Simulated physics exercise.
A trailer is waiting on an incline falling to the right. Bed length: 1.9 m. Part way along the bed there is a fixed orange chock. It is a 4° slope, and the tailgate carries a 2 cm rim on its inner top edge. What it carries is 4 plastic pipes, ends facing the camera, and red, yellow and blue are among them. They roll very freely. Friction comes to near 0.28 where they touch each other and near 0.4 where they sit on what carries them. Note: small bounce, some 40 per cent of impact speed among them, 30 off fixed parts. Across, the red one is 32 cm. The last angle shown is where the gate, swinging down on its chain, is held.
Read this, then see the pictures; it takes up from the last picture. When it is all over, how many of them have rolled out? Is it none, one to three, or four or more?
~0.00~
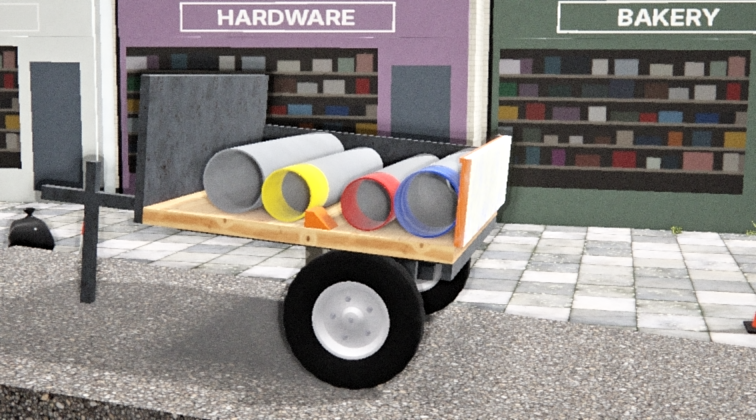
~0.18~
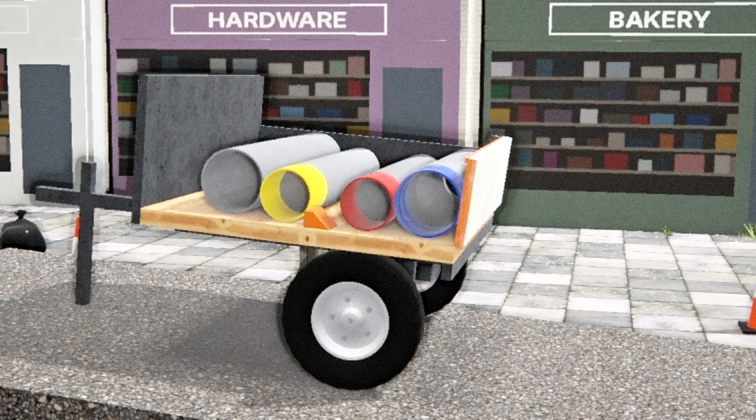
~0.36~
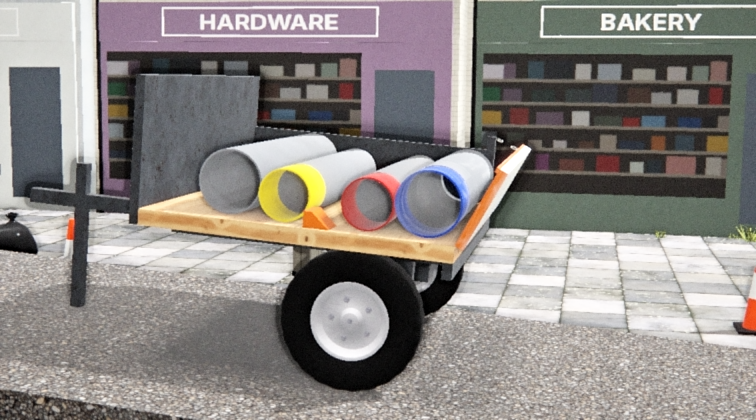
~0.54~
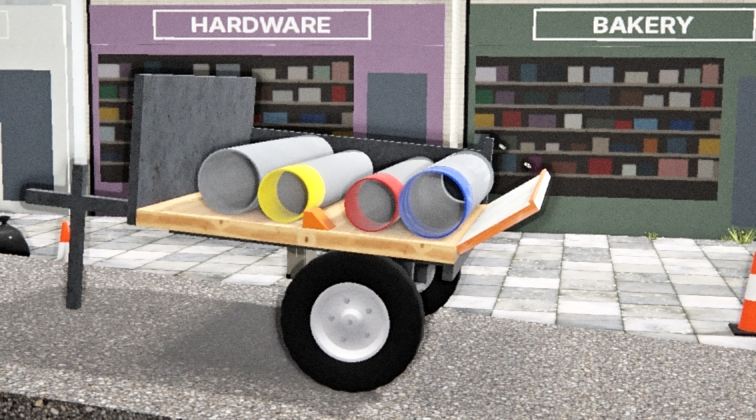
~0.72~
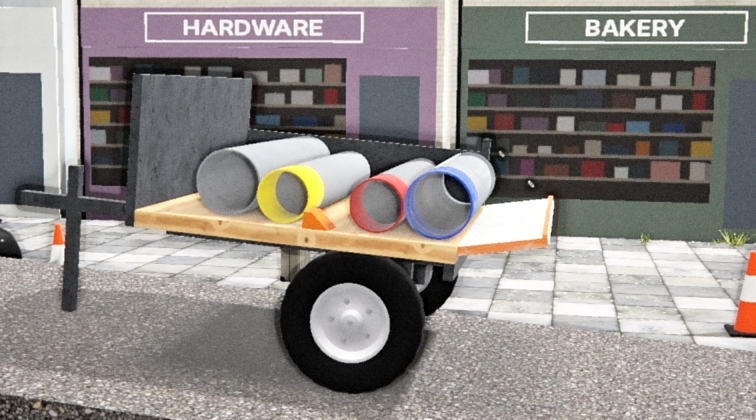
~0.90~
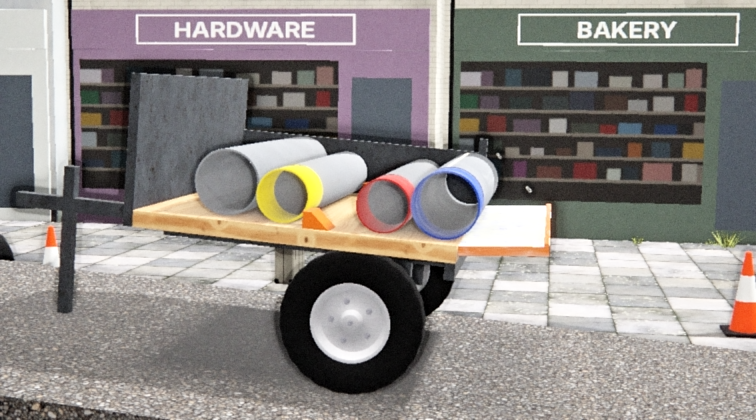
It is none.
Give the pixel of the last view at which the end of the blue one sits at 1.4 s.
That would be about (473, 207) in pixels.
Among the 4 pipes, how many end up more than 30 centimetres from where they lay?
The answer comes to 2.
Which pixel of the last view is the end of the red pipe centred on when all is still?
(450, 213), roughly.
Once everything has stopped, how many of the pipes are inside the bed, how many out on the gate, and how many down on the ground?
First 3, then 1, and last 0.
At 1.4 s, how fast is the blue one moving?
Its speed is roughly 0.3 m/s.
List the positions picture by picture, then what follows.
In the first frame, red at (367, 204), yellow at (288, 195), blue at (427, 205); gate 86° above level, tip at (467, 162); 4 of the 4 make up the bottom layer on the bed.
In the second frame, red at (367, 204), yellow at (287, 195), blue at (427, 204); gate 82° above level, tip at (472, 162).
In the third frame, red at (368, 204), yellow at (285, 195), blue at (428, 204); gate 61° above level, tip at (503, 174).
In the fourth frame, red at (371, 205), yellow at (285, 195), blue at (432, 205); gate 32° above level, tip at (534, 207).
In the fifth frame, red at (376, 206), yellow at (284, 196), blue at (438, 206); gate 8° above level, tip at (545, 242).
In the sixth frame, red at (383, 206), yellow at (284, 196), blue at (445, 206); gate 2° above level, tip at (546, 251).
After 1.4 s, red is on the bed, 30 cm short of the hinge, rolling right; yellow is on the bed, 105 cm short of the hinge; blue is on the gate, 5 cm past the hinge, rolling right; 0 gone off the back.
After 2.1 s, red is on the bed, 10 cm short of the hinge, rolling right; blue is on the gate, 25 cm past the hinge, rolling right; no change for yellow; 0 gone off the back.
After 2.8 s, red is on the gate, 5 cm past the hinge, rolling left; blue is on the gate, 35 cm past the hinge, rolling left; no change for yellow; 0 gone off the back.
At rest (3.6 s), red is on the bed, 5 cm short of the hinge; yellow is on the bed, 105 cm short of the hinge; blue is on the gate, 30 cm past the hinge; 0 gone off the back.
